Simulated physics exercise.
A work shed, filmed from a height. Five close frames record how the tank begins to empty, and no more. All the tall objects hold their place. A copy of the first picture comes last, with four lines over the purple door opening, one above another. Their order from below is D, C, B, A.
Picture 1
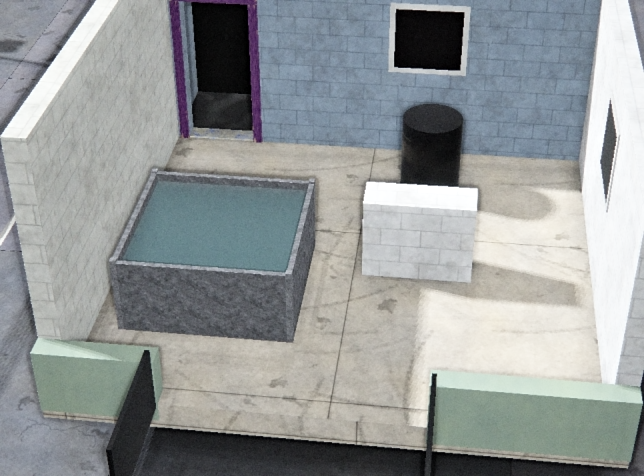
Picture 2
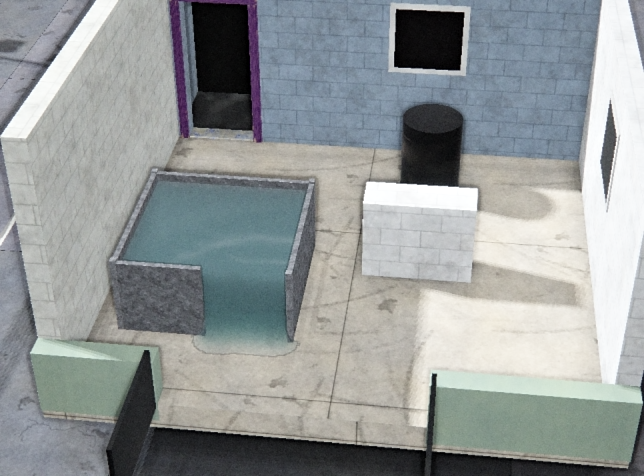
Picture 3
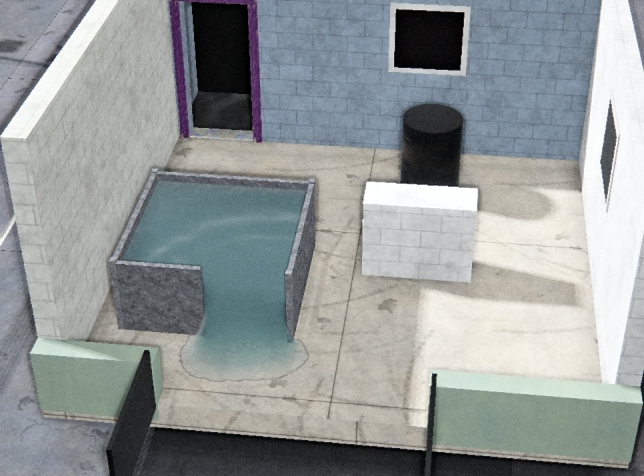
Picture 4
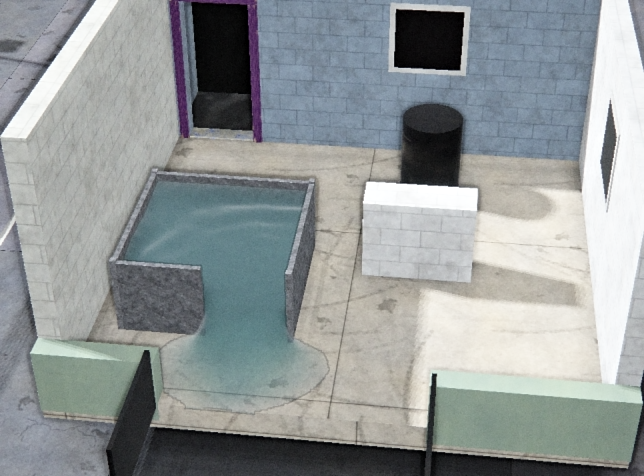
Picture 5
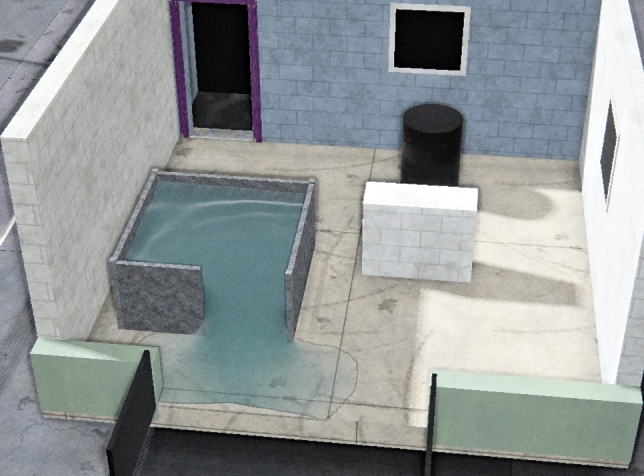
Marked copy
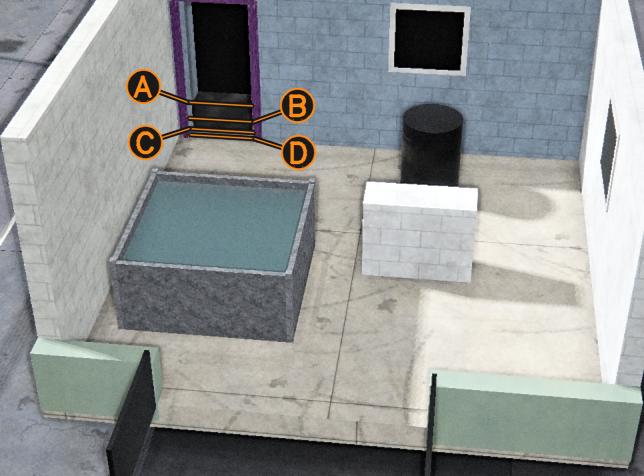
A stone tank opens at its front and water pours out, spreading across the floor.
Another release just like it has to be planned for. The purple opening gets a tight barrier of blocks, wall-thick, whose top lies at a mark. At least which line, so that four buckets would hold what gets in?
D will do.
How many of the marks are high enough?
All of them.
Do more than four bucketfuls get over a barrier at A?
No, not at all.
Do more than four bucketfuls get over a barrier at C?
No.
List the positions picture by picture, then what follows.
Water in the tank at rest, its middle at (218, 226); foot of the purple doorway at (222, 139); open gate at (293, 354).
Water covers 1 % of the ground and shows as far out as (284, 304).
Water covers 3 % of the ground and shows as far out as (284, 303).
Water covers 7 % of the ground and shows as far out as (216, 296).
Water covers 10 % of the ground, its front hidden from here.
On the marked copy, A at (220, 104); B at (221, 120); C at (221, 130); D at (222, 136); from the bottom up D, C, B, A.
For mark A, nothing gets over.
For mark B, nothing gets over.
For mark C, nothing gets over.
For mark D, nothing gets over.
